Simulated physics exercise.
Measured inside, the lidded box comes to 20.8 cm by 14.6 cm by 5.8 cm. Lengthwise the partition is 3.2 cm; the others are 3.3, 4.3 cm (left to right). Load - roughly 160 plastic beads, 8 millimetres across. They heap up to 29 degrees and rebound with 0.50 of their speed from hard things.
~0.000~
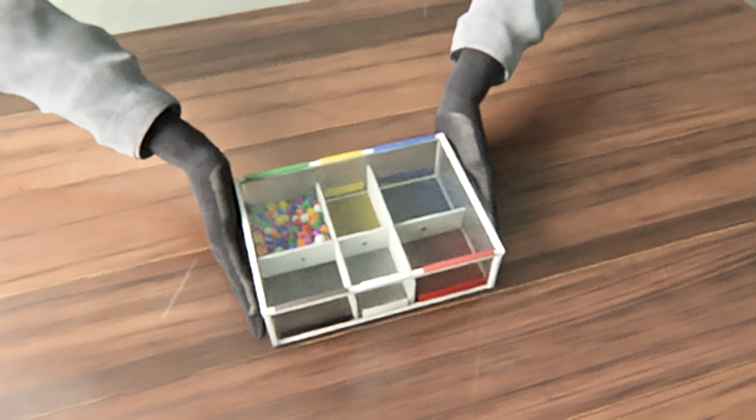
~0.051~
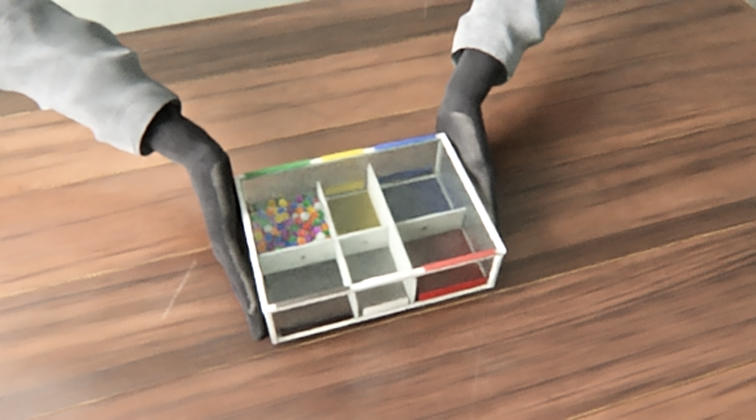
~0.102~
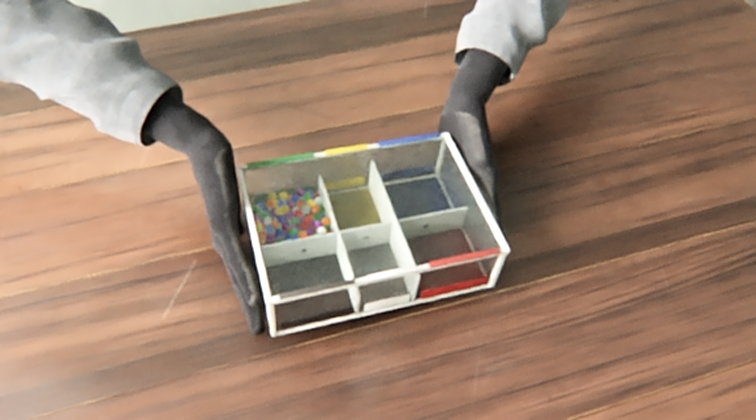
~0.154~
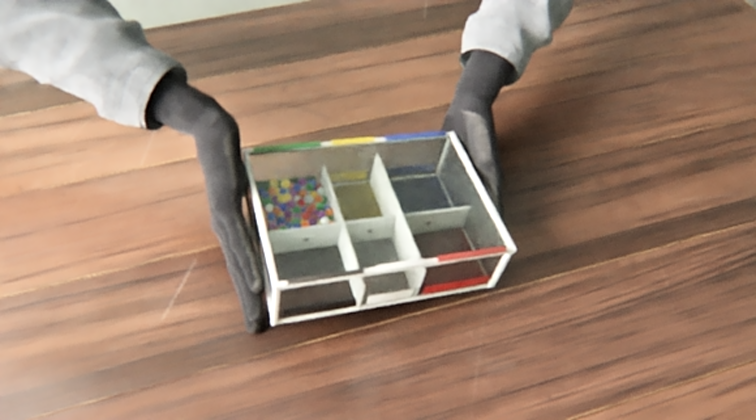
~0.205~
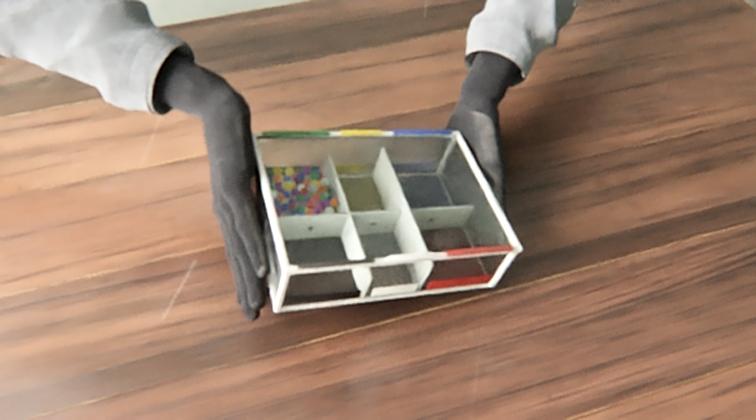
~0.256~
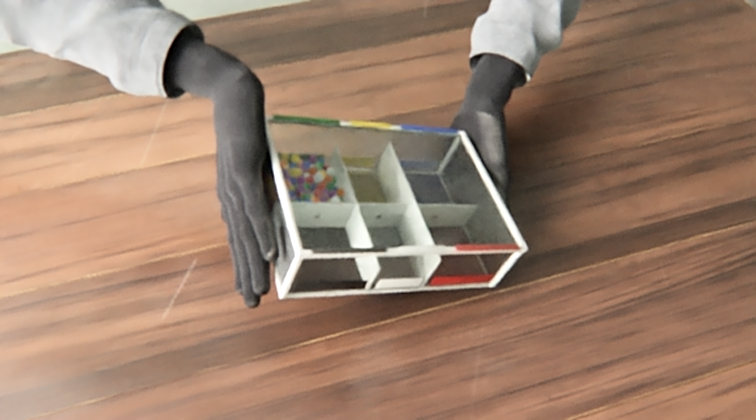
Two gloved hands gradually tilt a clear divided box of colourful beads above a wooden table.
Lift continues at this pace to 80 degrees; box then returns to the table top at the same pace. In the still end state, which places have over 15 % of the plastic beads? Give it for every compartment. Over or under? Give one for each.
Red under; blue over; green over; yellow over; white under; black under.
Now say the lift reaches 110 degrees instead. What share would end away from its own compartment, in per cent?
I'd say close to 100 percent.
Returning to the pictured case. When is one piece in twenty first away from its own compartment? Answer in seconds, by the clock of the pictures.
Around 0.85 seconds.
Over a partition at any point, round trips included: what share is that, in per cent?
Something like 50 per cent of the pieces.
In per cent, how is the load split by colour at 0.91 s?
Shares - red: 0, blue: 5, green: 85, yellow: 10, white: 0, black: 0.
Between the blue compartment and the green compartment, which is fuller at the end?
More ends up in the green one.
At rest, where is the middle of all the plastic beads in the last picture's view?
Somewhere around (347, 225) in the final frame.
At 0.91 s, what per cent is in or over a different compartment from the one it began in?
15 %.
After 0.91 s, tilt 79 degrees; blue 5 %, green 85 %, yellow 10 %.
After 1.35 s, tilt 33 degrees; red 5 %, blue 20 %, green 50 %, yellow 25 %.
After 1.87 s, tilt 0 degrees; red 5 %, blue 20 %, green 50 %, yellow 25 %.
By 2.3 s all is still; red 5 %, blue 20 %, green 50 %, yellow 25 %, white 0 %, black 0 %.
